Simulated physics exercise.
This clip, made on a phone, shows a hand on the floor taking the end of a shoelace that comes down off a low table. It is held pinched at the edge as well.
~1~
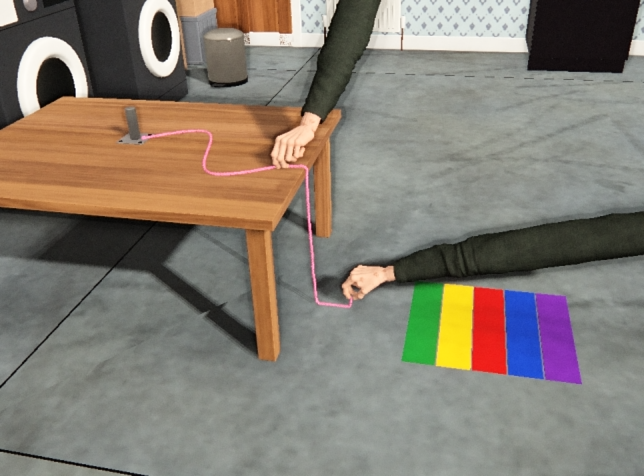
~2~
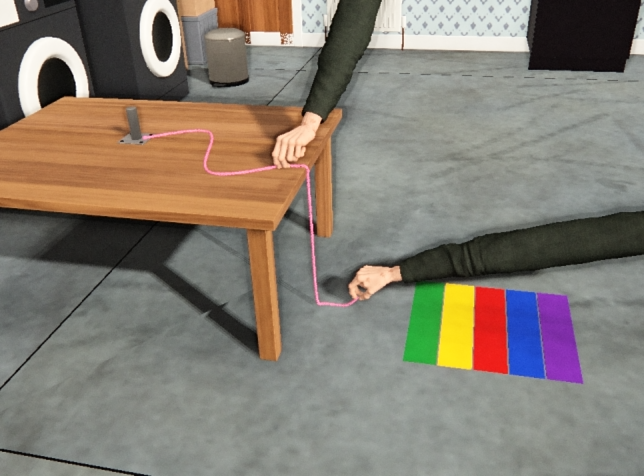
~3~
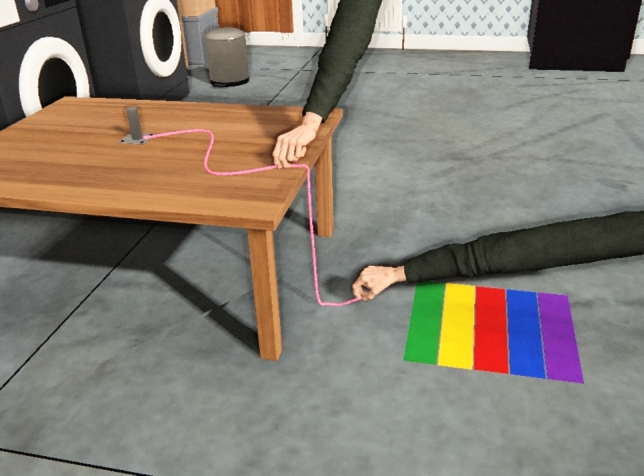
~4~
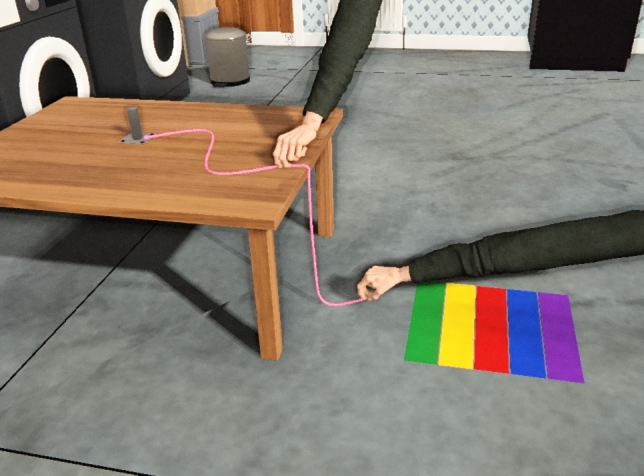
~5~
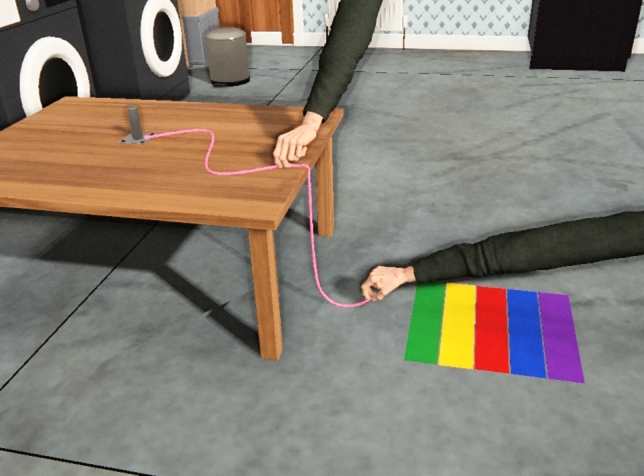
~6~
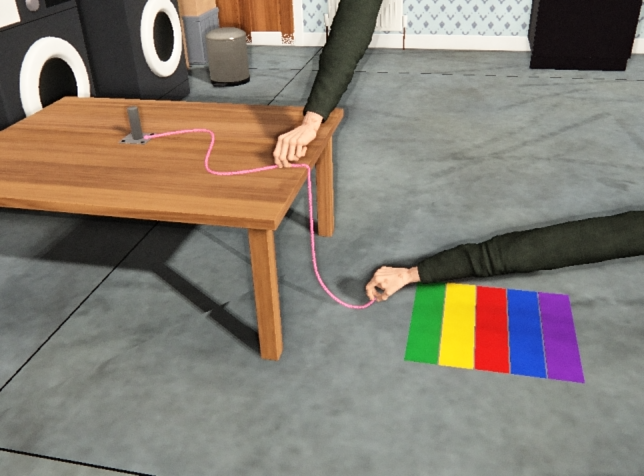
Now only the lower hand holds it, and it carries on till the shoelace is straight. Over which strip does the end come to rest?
Over the purple strip.
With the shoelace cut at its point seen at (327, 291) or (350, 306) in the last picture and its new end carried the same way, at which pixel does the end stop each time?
(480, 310) and (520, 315).
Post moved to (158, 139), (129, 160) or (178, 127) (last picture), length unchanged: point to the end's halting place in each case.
The places come out near (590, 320), (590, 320) and (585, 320).
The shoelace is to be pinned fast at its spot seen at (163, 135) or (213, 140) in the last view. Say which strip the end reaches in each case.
One at a time: Purple and blue.
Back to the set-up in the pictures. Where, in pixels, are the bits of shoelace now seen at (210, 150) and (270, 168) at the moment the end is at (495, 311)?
They move to (250, 150) and (321, 205) respectively.
Early on, end near (495, 311); over red.
Midway, end near (537, 316); over blue.
At the end of the slack, end near (562, 318); over purple. It halts on the purple strip.
